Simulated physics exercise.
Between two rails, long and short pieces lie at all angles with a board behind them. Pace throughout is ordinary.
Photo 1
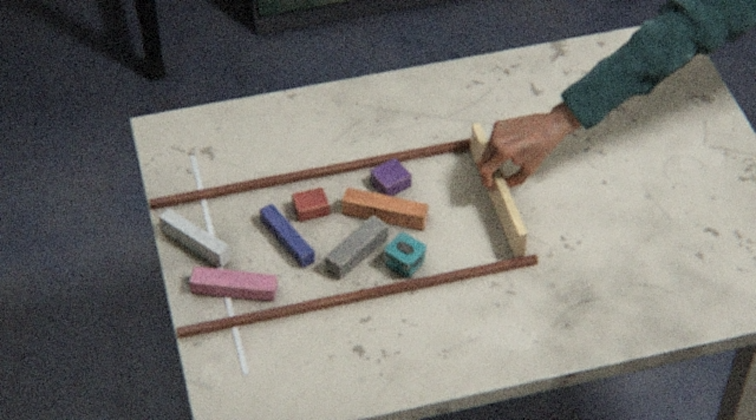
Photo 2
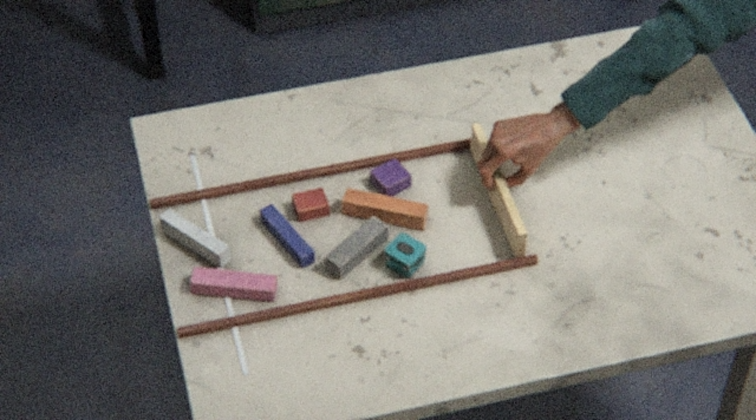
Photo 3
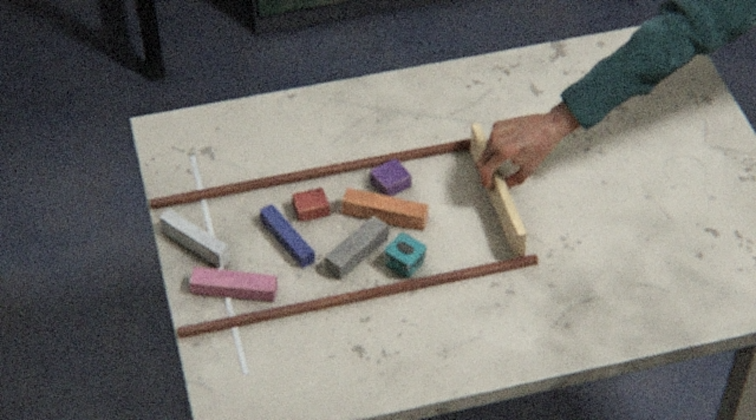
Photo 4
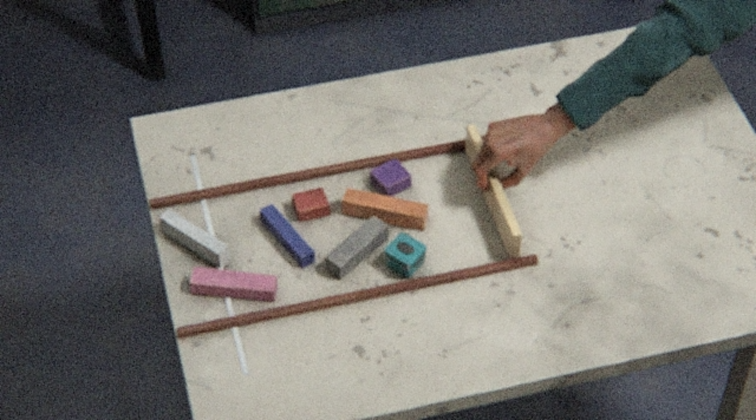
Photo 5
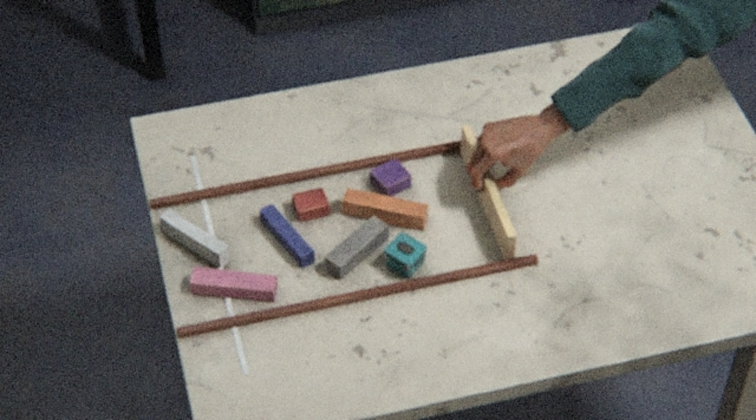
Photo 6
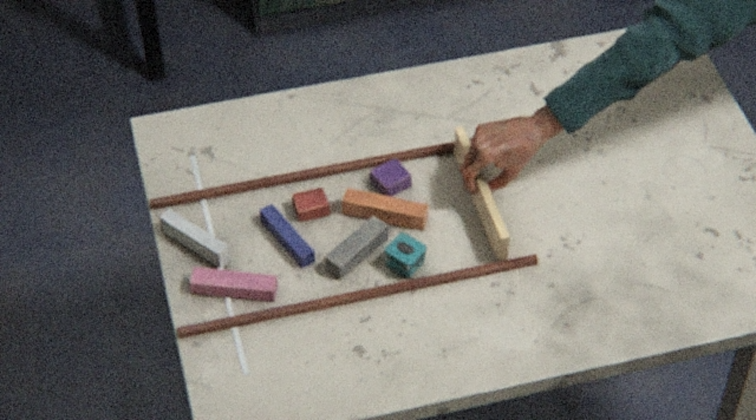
On a pale table between two rails, a hand slides a board slightly left.
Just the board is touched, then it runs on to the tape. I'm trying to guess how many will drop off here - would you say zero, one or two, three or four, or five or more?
I'd say three or four.
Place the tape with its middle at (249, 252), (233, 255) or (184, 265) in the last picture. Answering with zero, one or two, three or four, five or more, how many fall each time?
In the order the places were given: 1 or 2, three or four, at least five.
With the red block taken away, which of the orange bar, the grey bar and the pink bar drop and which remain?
As for the orange bar, it is retained; the grey bar is retained; the pink bar is not retained.
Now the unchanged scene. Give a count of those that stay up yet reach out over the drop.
In total, 3 of them.
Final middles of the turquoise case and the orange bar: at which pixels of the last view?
The turquoise case comes to rest close to (207, 301), while the orange bar rests close to (180, 236).
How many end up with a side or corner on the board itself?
Contact count: 3.
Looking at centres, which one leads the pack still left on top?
Result: The red block.
Early on, none off yet; white bar at rest near (195, 238); pink bar at rest near (234, 284); blue bar moving near (284, 237).
Finally, the number that fall off is three or four; lost, blue bar, pink bar and white bar.
